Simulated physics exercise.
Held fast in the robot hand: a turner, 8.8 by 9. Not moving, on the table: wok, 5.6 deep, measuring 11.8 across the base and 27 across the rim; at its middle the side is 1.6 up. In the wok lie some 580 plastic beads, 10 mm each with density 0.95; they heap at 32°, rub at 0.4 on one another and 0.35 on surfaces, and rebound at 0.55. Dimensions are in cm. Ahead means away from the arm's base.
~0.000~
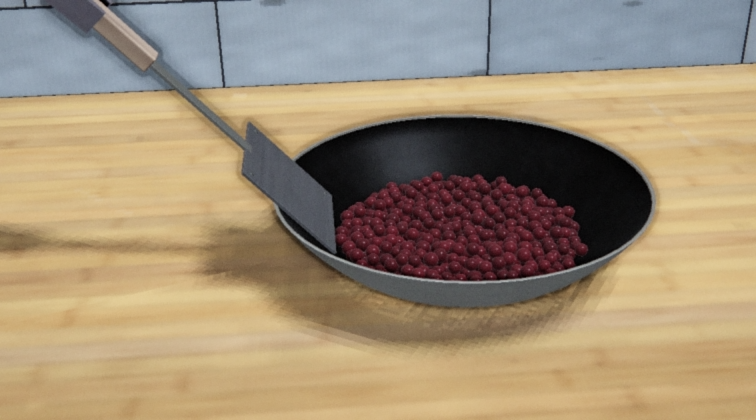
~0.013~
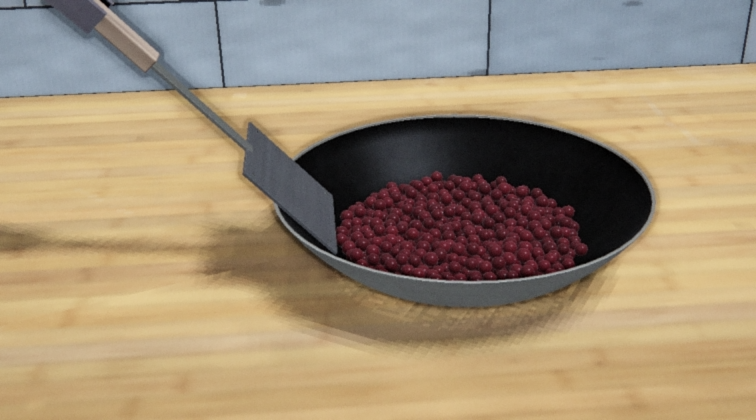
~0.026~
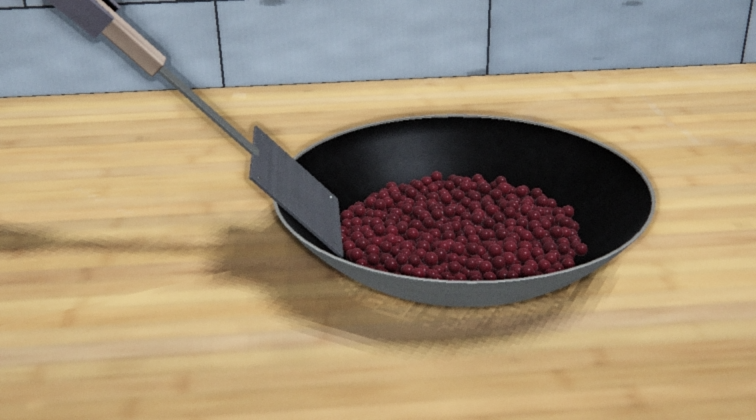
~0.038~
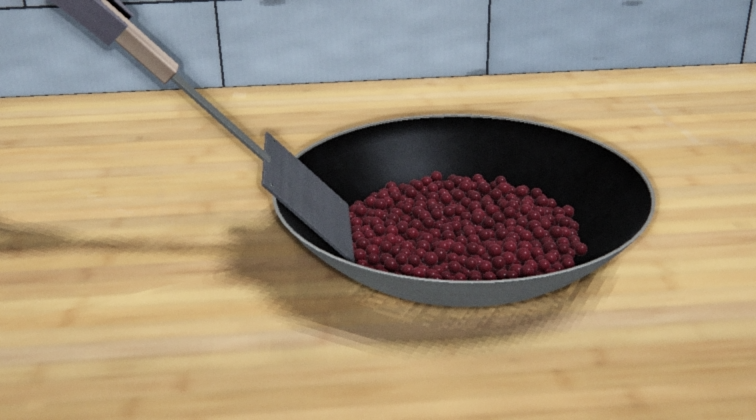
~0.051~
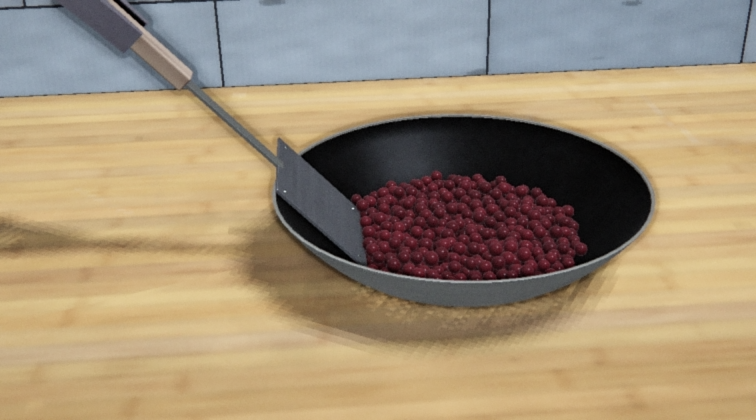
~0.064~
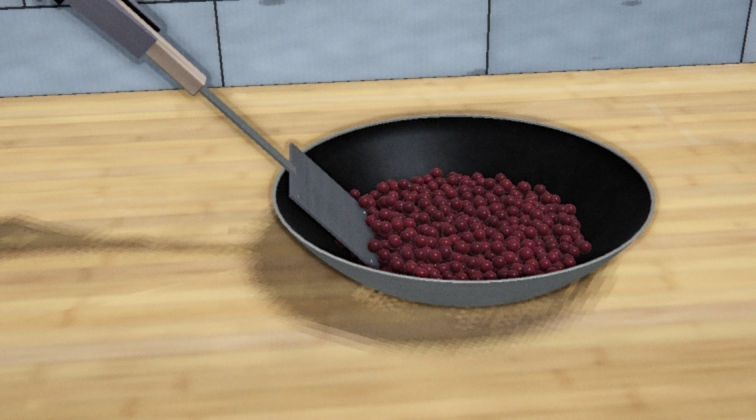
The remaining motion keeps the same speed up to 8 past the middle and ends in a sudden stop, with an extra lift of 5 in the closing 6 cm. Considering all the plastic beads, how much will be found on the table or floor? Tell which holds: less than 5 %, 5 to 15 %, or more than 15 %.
What holds is 5 to 15 %.
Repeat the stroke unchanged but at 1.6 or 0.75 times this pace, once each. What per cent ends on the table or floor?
Around 20 per cent, then around 5 per cent, would end on the table or floor.
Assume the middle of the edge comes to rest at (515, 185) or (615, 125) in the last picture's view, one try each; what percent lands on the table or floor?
Close to 0 and close to 25 per cent, respectively.
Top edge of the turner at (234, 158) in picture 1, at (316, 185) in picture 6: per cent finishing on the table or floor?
Some 20 per cent.
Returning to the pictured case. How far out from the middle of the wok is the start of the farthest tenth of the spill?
I reckon it's some 60 centimetres.
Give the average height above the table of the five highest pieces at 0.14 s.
They are around 5 cm up.
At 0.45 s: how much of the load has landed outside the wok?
It comes to some 6 in a hundred.
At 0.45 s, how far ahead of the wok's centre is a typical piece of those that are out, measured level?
22 cm.
By 0.14 s, sloping 48°, highest piece 10 above the table; 578 in the wok.
By 0.21 s, sloping 48°, highest piece 10 above the table; 578 in the wok.
By 0.45 s, sloping 48°, highest piece 7 above the table; 534 in the wok, 36 on the table or floor, 8 on the blade or in flight.
By 1.50 s, sloping 48°, highest piece 5 above the table; 534 in the wok, 44 on the table or floor.
Final count, 534 in the wok, 44 on the table or floor. That is 8 % on the table or floor.
